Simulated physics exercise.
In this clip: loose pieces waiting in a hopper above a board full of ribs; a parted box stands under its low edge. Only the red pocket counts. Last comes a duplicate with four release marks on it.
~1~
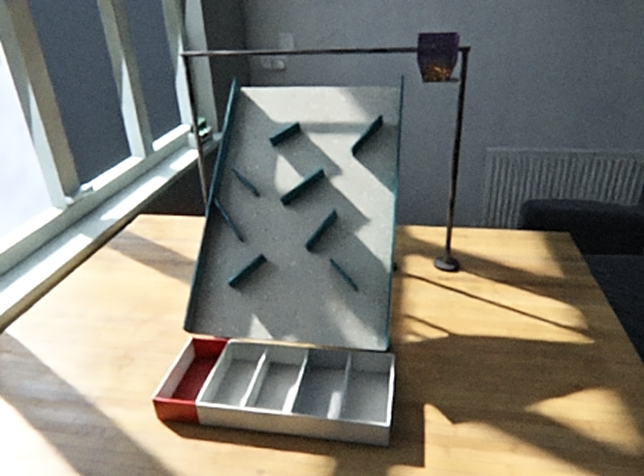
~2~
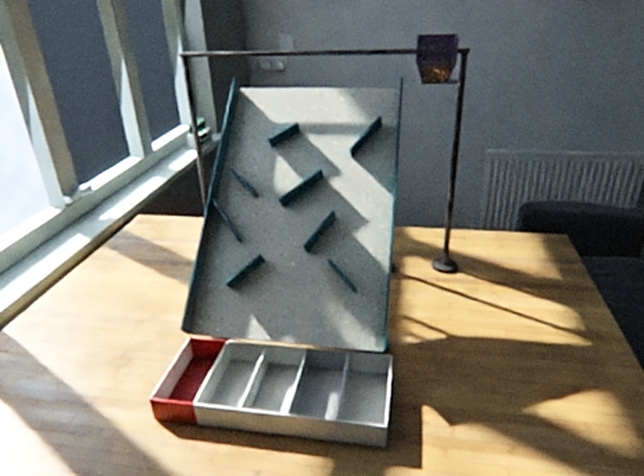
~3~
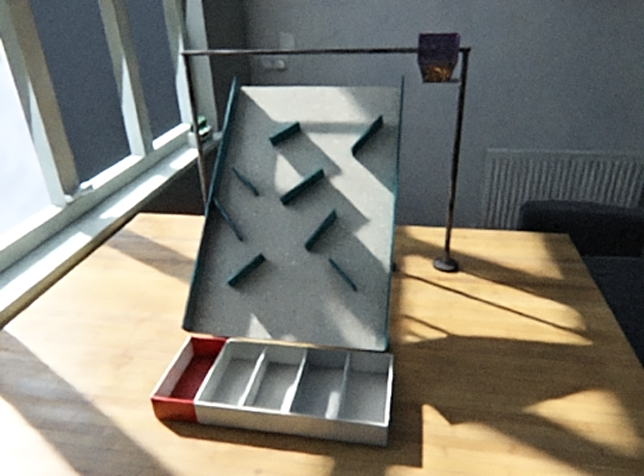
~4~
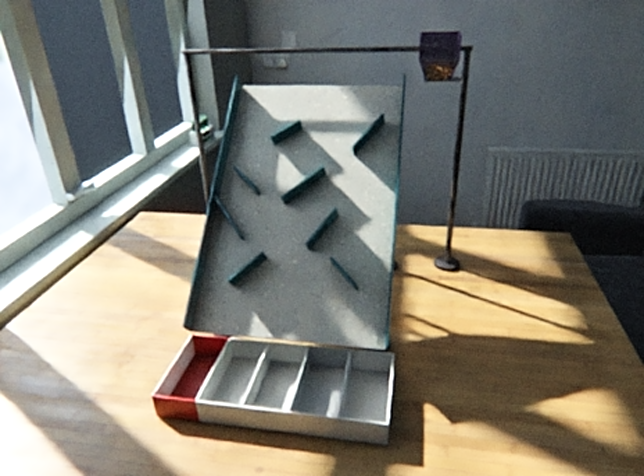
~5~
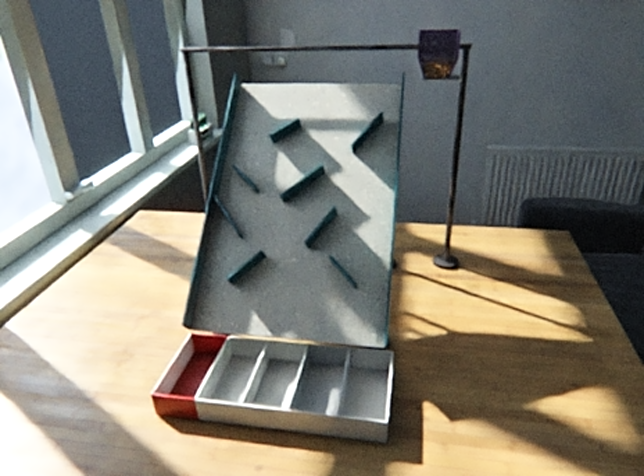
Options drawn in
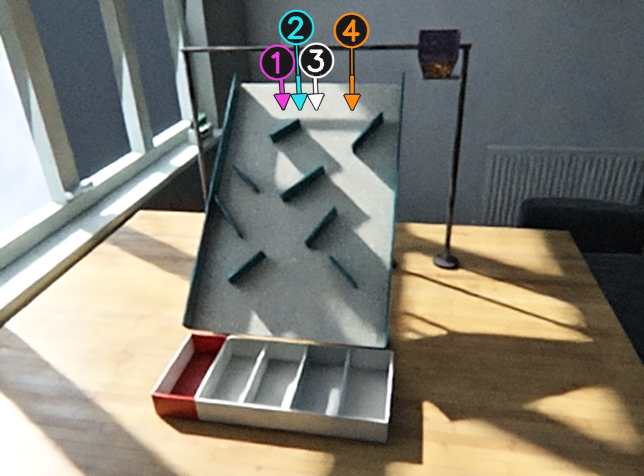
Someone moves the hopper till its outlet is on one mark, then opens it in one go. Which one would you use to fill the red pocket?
Go for 3.
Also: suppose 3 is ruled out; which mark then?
Mark 2.
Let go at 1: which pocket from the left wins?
It is the third one.
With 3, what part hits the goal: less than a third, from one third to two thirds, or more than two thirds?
More than two thirds.
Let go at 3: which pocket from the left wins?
It is the first one.
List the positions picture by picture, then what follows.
Hopper at (438, 73), cereal balls, door shut, in the first frame.
Ribs (268, 139) to (298, 122), (350, 149) to (381, 116), (231, 169) to (253, 190), in the second frame.
Ribs (279, 199) to (322, 167), (214, 199) to (238, 235), (305, 245) to (335, 209), in the third frame.
Ribs (228, 281) to (263, 252), (331, 257) to (356, 286), in the fourth frame.
Red pocket at (175, 405), number 1 of 5 from the left, in the fifth frame.
On the marked copy, mark 1 meets the board at (282, 103); mark 2 meets the board at (299, 103); mark 3 meets the board at (316, 104); mark 4 meets the board at (352, 104).
With 1, about a quarter in the red pocket, about two thirds in other pockets, a small part outside the box.
With 2, about half in the red pocket, about half in other pockets, a stray few held on the board.
With 3, most in the red pocket, about a quarter in other pockets.
With 4, about a quarter in the red pocket, about two thirds in other pockets, a small part outside the box.
